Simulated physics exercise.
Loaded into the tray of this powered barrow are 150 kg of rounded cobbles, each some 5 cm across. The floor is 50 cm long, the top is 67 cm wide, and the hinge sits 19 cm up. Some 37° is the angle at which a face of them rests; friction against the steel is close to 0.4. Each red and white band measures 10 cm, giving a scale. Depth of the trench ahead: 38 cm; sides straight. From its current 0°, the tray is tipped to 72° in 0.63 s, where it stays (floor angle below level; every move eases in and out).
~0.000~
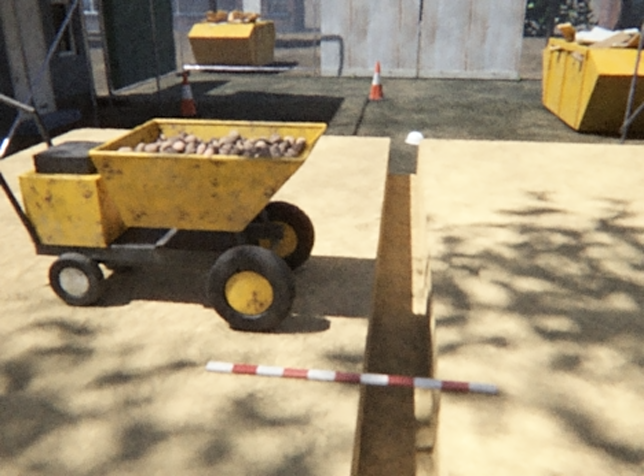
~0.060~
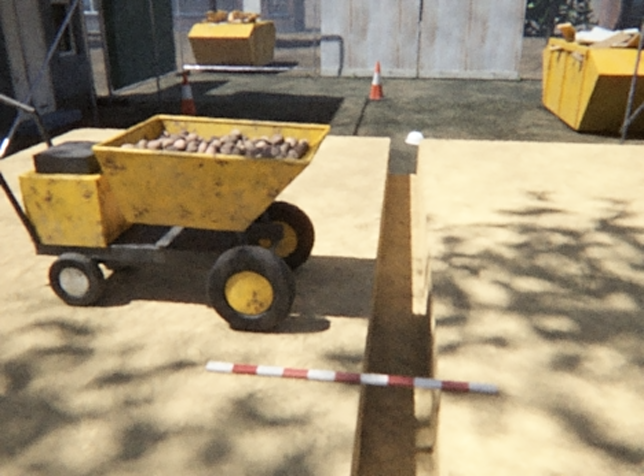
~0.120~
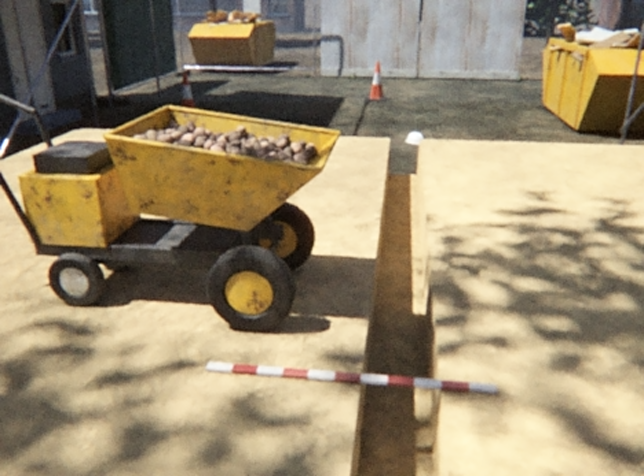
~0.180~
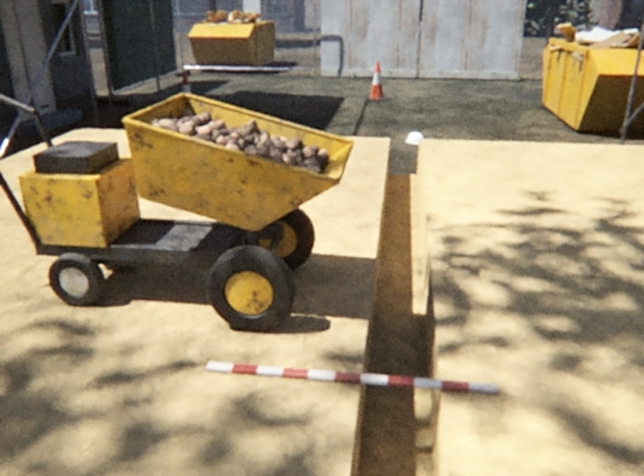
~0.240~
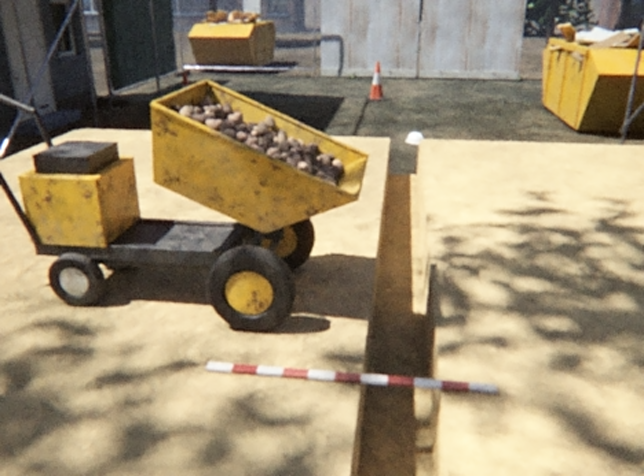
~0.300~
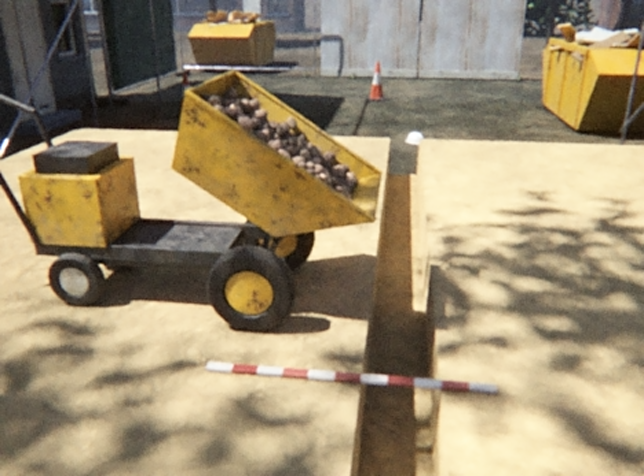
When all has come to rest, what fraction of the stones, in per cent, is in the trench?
At the end about 39 per cent of the stones are there.
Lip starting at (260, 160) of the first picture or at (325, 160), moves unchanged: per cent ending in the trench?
Around 80% for the first place and 25% for the second.
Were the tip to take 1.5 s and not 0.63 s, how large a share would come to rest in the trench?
In that case, around 60%.
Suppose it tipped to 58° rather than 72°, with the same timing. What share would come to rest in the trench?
In that case some 35 per cent.
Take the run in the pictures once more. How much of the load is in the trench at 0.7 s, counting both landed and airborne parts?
I'd put it near 10 per cent.
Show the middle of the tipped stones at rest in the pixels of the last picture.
The stones end up centred near (468, 304).
After 0.5 s the floor is at 60°; 100 % in the tray; the foremost stones are at (390, 255).
After 0.7 s the floor is at 72°; 66 % in the tray, 11 % in the trench, 24 % past the trench; the foremost stones are at (495, 320).
After 1.1 s the floor is at 72°; 12 % in the tray, 27 % in the trench, 61 % past the trench; the foremost stones are past the picture's edge.
After 3.0 s the floor is at 72°; 0 % in the tray, 39 % in the trench, 61 % past the trench; the foremost stones are past the picture's edge.
